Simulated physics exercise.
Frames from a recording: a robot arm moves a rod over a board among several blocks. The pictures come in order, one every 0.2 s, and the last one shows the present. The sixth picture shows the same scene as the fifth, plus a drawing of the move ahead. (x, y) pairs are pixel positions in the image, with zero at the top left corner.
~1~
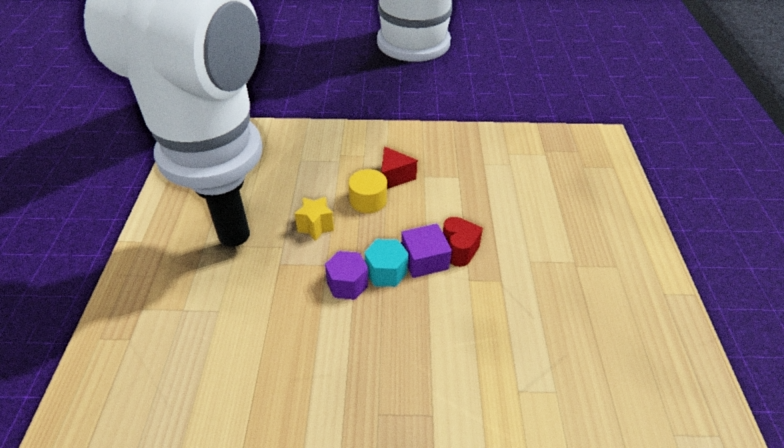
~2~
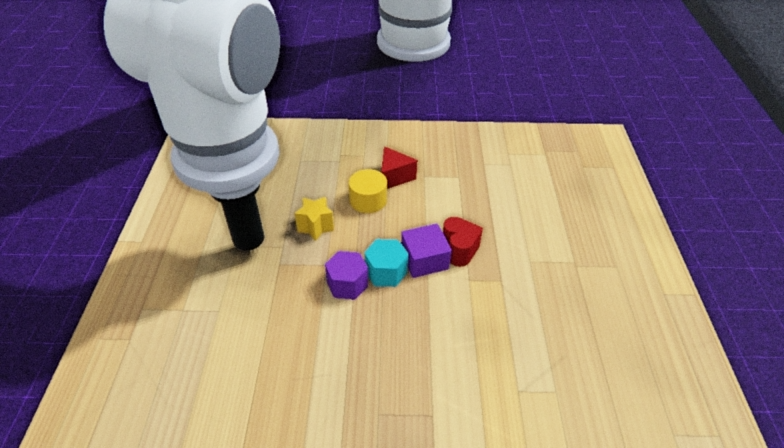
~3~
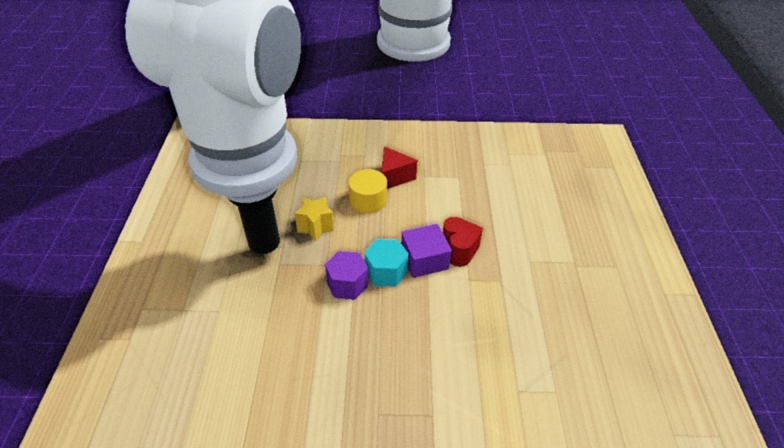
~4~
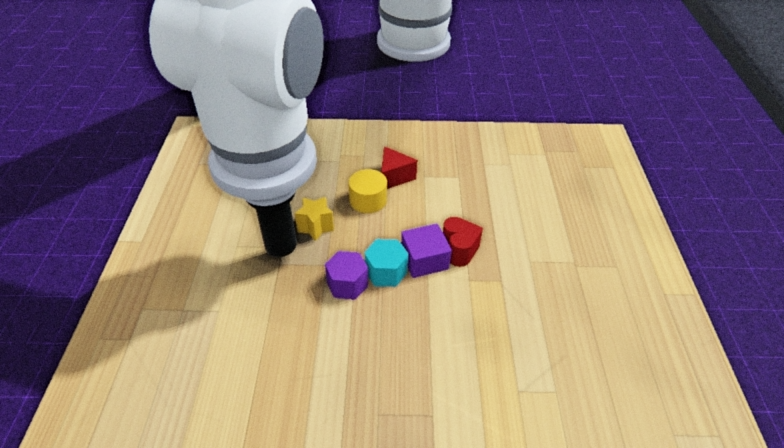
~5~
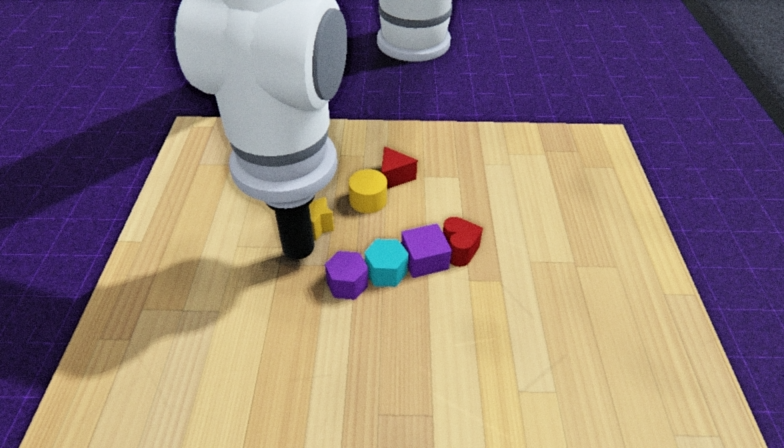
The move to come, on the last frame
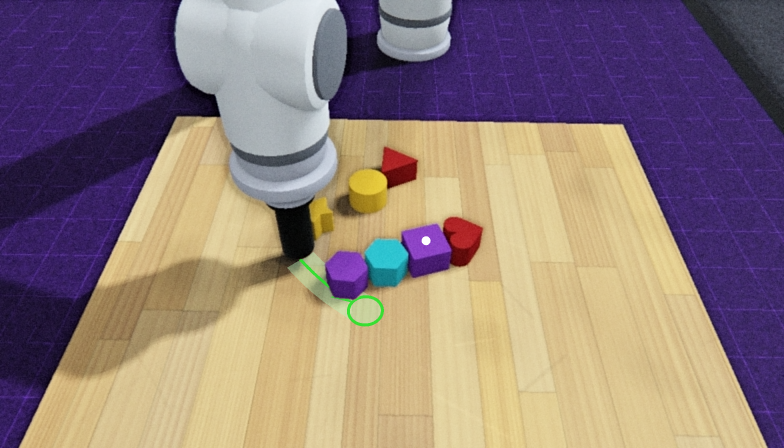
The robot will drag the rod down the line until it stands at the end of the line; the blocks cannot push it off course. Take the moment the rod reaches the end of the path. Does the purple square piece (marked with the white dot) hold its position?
No, it doesn't check out.
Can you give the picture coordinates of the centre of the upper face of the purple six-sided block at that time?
By then it is at (403, 287).
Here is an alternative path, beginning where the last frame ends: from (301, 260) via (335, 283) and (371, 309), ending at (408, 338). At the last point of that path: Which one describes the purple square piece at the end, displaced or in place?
At the moment the path ends, the purple square piece no longer stands where it did.
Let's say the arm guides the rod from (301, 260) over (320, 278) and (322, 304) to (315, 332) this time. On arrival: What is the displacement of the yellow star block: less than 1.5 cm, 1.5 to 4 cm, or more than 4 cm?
The answer is under 1.5 cm.
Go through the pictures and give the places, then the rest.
Lower end of the rod at (235, 237), tops of blocks, purple six-sided block at (346, 266), turquoise six-sided block at (386, 253), purple square piece at (426, 241), red heart block at (462, 231), in the first frame.
Rod at (249, 240), blocks as before, in the second frame.
Rod at (265, 244), blocks as before, in the third frame.
Rod at (281, 247), blocks as before, in the fourth frame.
Rod at (299, 249), purple six-sided block at (346, 266), turquoise six-sided block at (386, 253), purple square piece at (426, 241), red heart block at (462, 231), in the fifth frame.
The drawn path runs from (301, 260) via (329, 286), ending at (365, 311); the dot is on the purple square piece.
On the path given first. Halfway along, rod at (329, 276); purple six-sided block at (363, 274), turned 20° anticlockwise; turquoise six-sided block at (393, 254), turned 15° anticlockwise; purple square piece at (430, 239).
At the end, rod at (365, 300); purple six-sided block at (403, 287), turned 60° anticlockwise; turquoise six-sided block at (403, 255), turned 45° anticlockwise; purple square piece at (436, 235); red heart block at (470, 228).
